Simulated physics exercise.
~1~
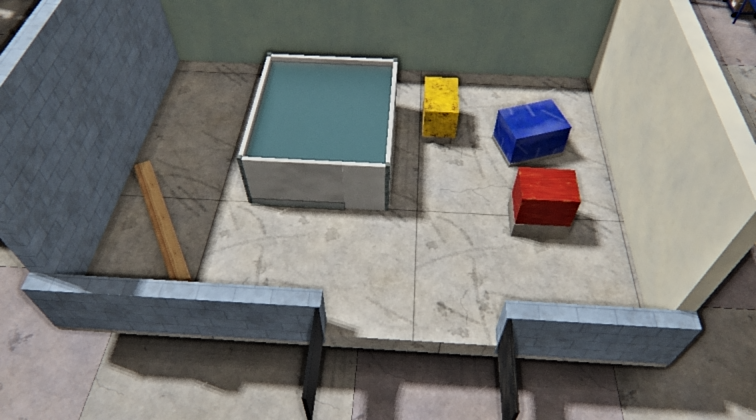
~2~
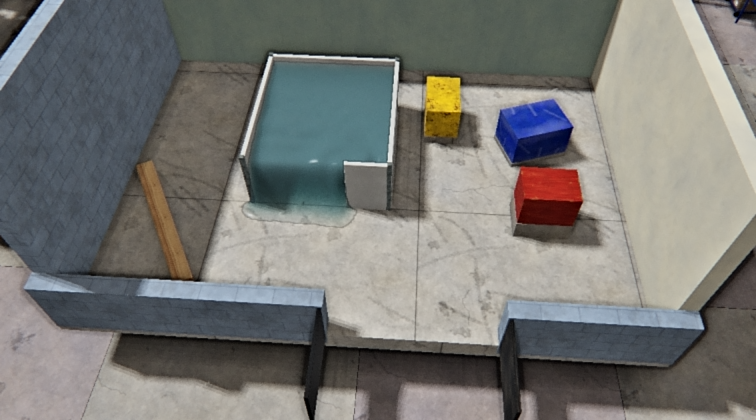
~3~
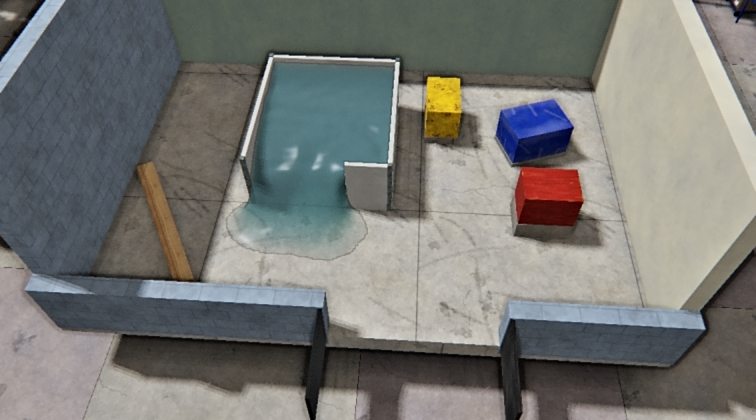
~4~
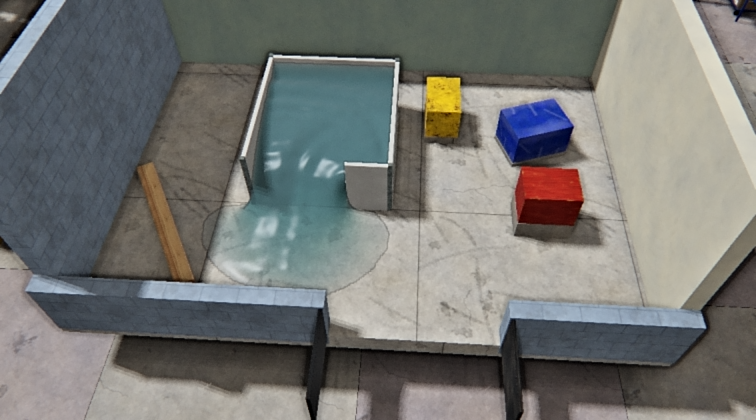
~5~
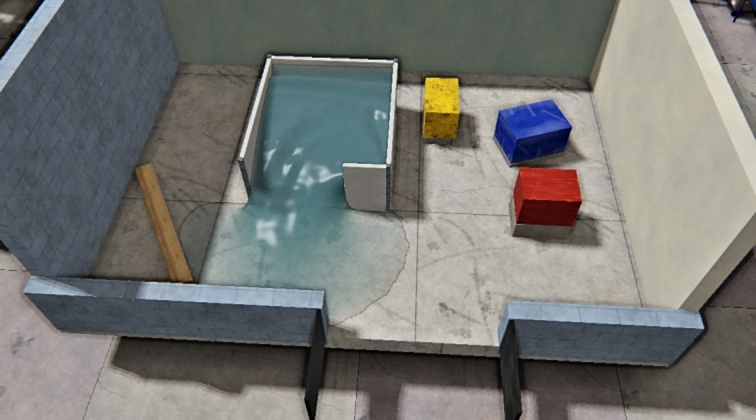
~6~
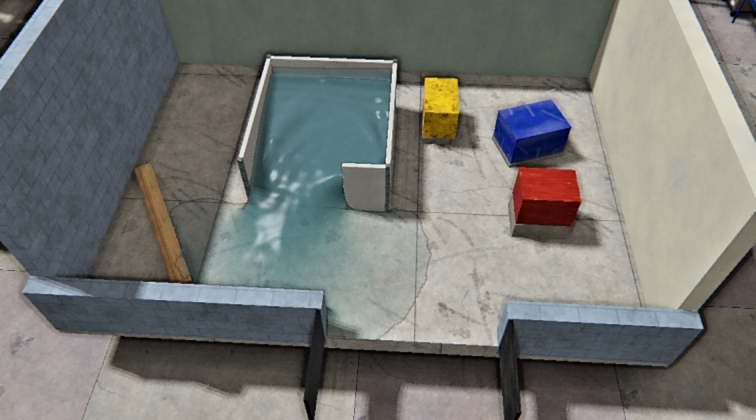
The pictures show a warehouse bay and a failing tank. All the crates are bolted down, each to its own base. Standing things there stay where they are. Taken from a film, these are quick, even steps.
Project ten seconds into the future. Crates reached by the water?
Blue crate: Not safe; red crate: Safe; yellow crate: Safe.
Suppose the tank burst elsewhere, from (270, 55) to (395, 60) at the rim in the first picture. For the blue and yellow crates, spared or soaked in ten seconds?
My reading: Blue gets wet; yellow is topped.
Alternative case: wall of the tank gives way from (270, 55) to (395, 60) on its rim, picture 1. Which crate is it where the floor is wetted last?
My pick is the red-painted one.
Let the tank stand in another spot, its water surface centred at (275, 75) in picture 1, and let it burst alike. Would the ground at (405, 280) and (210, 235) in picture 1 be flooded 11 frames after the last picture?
The first spot is wetted, while the second is wetted.
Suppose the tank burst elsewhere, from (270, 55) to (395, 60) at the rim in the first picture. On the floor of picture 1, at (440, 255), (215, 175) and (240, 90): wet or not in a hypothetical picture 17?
The first point is unwetted, the second unwetted, the third swamped.
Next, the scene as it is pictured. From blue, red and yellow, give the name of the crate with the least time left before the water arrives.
It's the red crate here.
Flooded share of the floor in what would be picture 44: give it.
I'd put it at roughly 90 per cent.
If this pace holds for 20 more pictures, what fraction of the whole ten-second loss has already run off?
Roughly 55 per cent.
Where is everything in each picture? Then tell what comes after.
In the first frame, the water tank at (324, 110) is whole and still.
In the second frame, the front is at (247, 205), out from the gap at (299, 187).
In the third frame, the front is at (239, 238), out from the gap at (300, 191).
In the fourth frame, the front is at a hidden place, out from the gap at (300, 193).
In the fifth frame, the front is at a hidden place, out from the gap at (299, 194).
In the sixth frame, water pours out at (298, 194) and has run to a hidden place.
A moment on, water covers 25 % of the floor; the blue crate not reached, the red crate not reached, the yellow crate not reached.
Next, water covers 30 % of the floor; the blue crate not reached, the red crate water round its plinth, the yellow crate not reached.
Then, water covers 60 % of the floor; the blue crate not reached, the red crate water round its plinth, the yellow crate not reached.
Later, water covers 90 % of the floor; the blue crate water round its plinth, the red crate water round its plinth, the yellow crate water round its plinth.
In the end, water covers 100 % of the floor; the blue crate was topped, the red crate stayed above the water, the yellow crate stayed above the water.
